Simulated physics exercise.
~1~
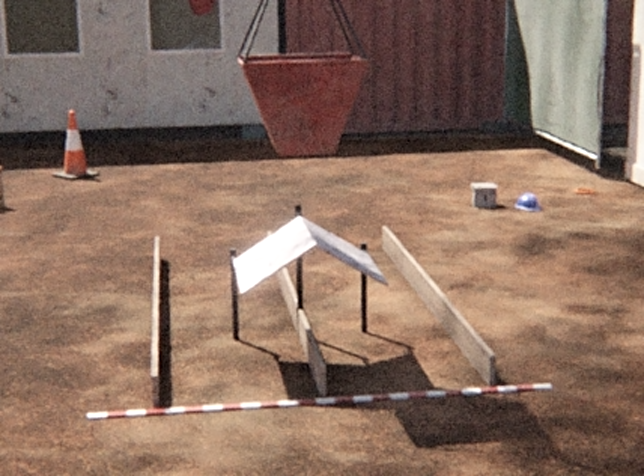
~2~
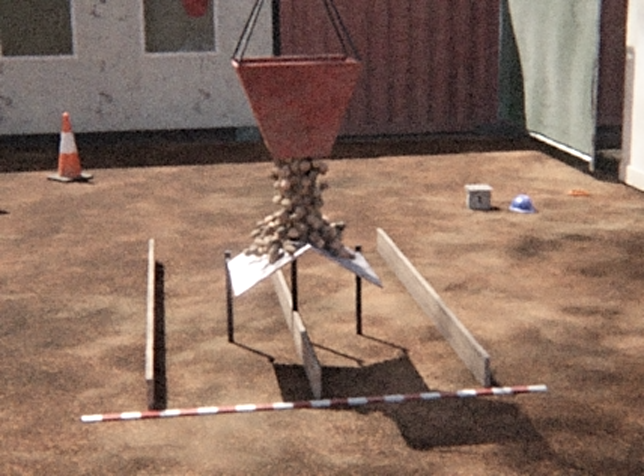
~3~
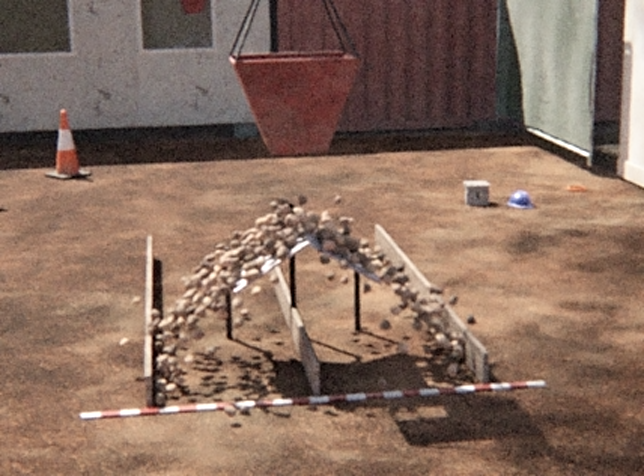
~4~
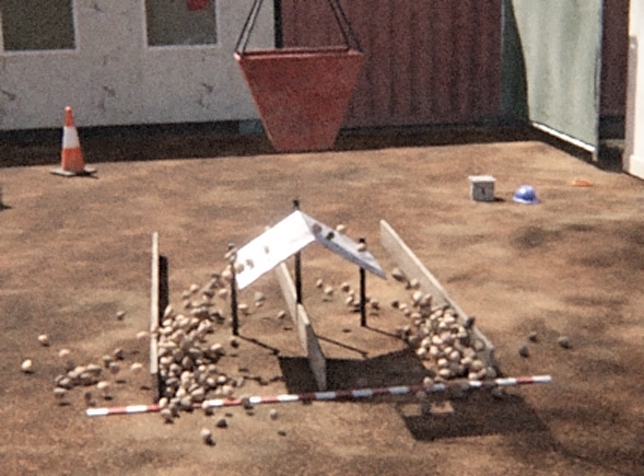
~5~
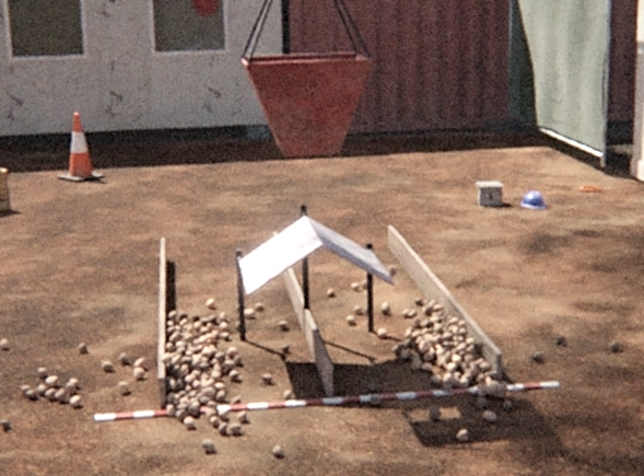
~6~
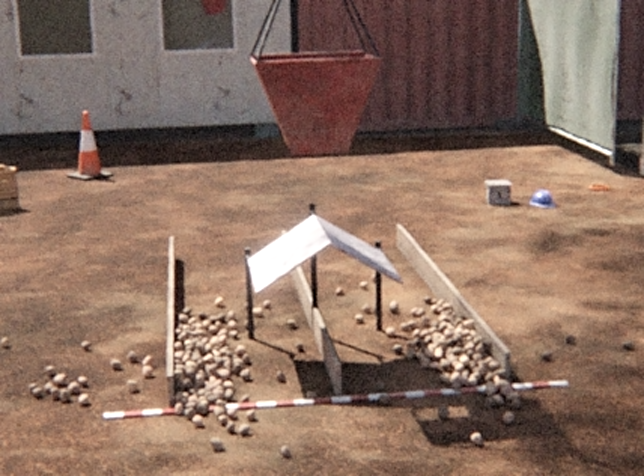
At the start, a red hopper hangs above a small peaked metal roof on dark posts, with upright planks and a red-and-white striped pole on the brown ground. Rounded stones pour from the bottom of the hopper and pile onto the peak. The stream ends, and the stones split and slide down both slopes toward the ground. The last few leave the roof while others bounce and roll between and beyond the planks. Finally the roof is bare and the stones lie in two heaps, the left slightly larger, with a few scattered outside.
